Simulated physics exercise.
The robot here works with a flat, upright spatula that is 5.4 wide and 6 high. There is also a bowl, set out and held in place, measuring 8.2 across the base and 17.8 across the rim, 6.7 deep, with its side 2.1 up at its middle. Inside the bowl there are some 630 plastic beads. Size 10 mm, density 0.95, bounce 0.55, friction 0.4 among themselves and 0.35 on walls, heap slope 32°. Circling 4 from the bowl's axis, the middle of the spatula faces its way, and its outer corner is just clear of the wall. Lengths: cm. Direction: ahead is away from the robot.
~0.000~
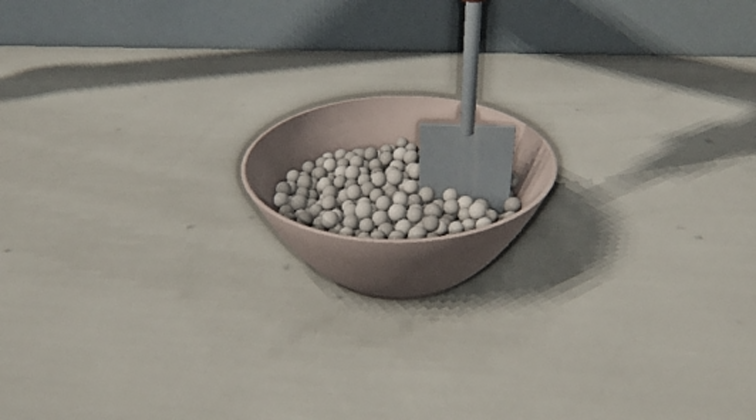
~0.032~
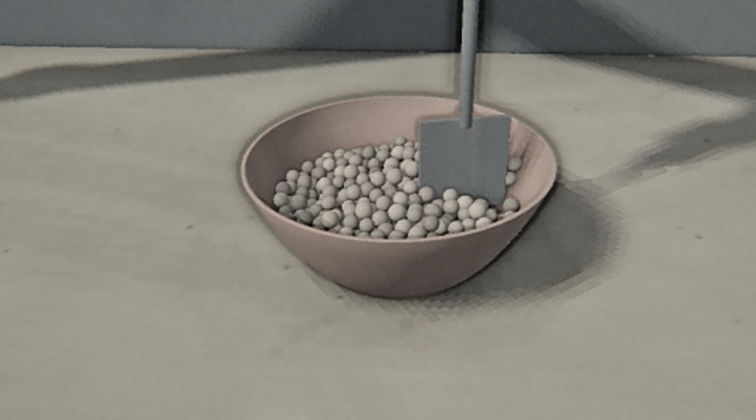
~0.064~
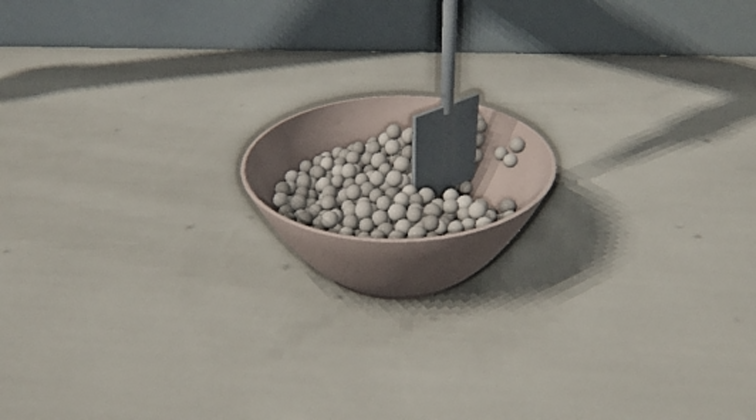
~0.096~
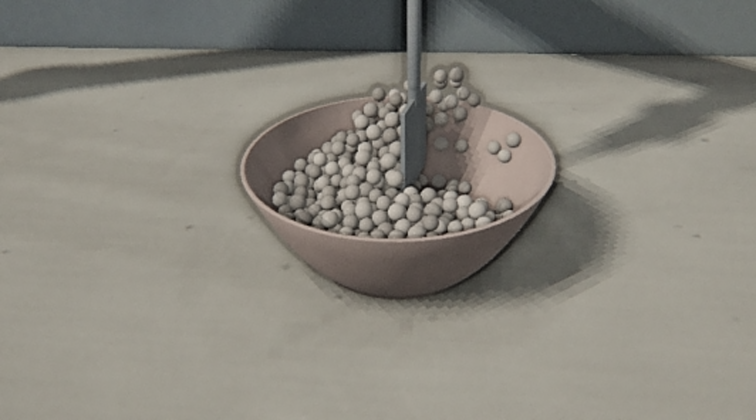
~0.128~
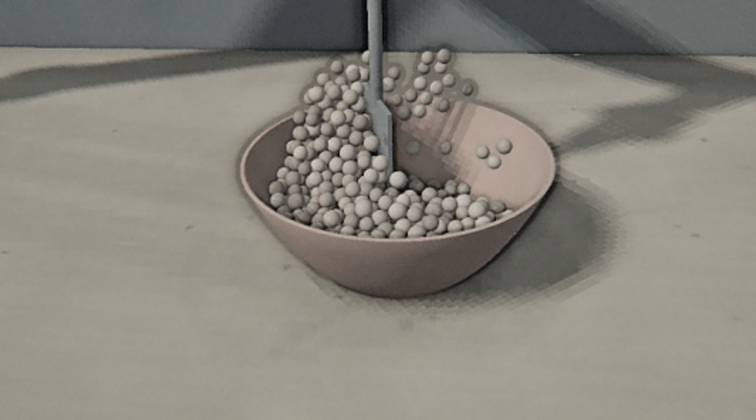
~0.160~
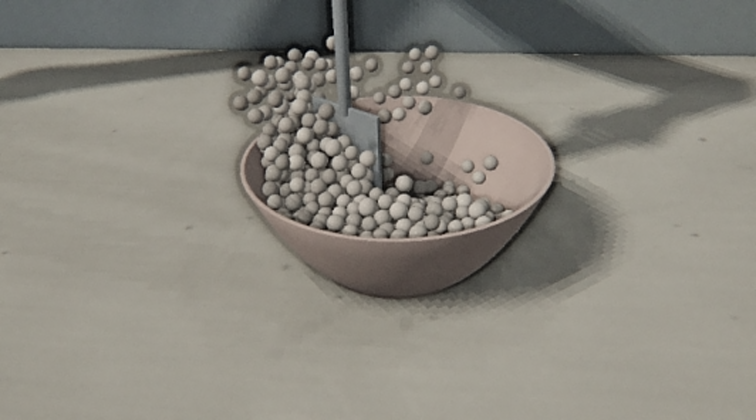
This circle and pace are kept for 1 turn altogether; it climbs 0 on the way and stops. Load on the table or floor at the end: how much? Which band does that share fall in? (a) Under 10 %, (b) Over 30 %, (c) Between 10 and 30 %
b.
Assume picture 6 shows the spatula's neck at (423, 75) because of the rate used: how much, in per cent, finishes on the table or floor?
Something like 20 percent, roughly.
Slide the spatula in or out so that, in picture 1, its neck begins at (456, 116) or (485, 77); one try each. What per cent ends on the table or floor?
Near 40 and 20 in a hundred, one try each.
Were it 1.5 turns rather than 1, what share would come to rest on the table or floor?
I'd expect some 50 per cent.
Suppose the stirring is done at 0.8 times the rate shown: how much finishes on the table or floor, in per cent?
35 %.
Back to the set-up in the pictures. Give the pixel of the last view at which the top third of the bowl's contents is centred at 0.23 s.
The top third is centred near (346, 207) in the last picture.
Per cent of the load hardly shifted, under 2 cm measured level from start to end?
Near 15 % of the pieces.
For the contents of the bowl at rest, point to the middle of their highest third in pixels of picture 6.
The centre sits around (440, 168) in the last picture.
By 0.23 s, 223° round, highest piece 11 above the table; 540 in the bowl, 7 on the table or floor, 84 in flight or on the tool.
By 0.31 s, 300° round, highest piece 12 above the table; 475 in the bowl, 39 on the table or floor, 117 in flight or on the tool.
By 0.54 s, 0° round, highest piece 7 above the table; 392 in the bowl, 221 on the table or floor, 18 in flight or on the tool.
By 1.24 s, 0° round, highest piece 6 above the table; 392 in the bowl, 239 on the table or floor.
Final count, 392 in the bowl, 239 on the table or floor. That is 38 % on the table or floor.
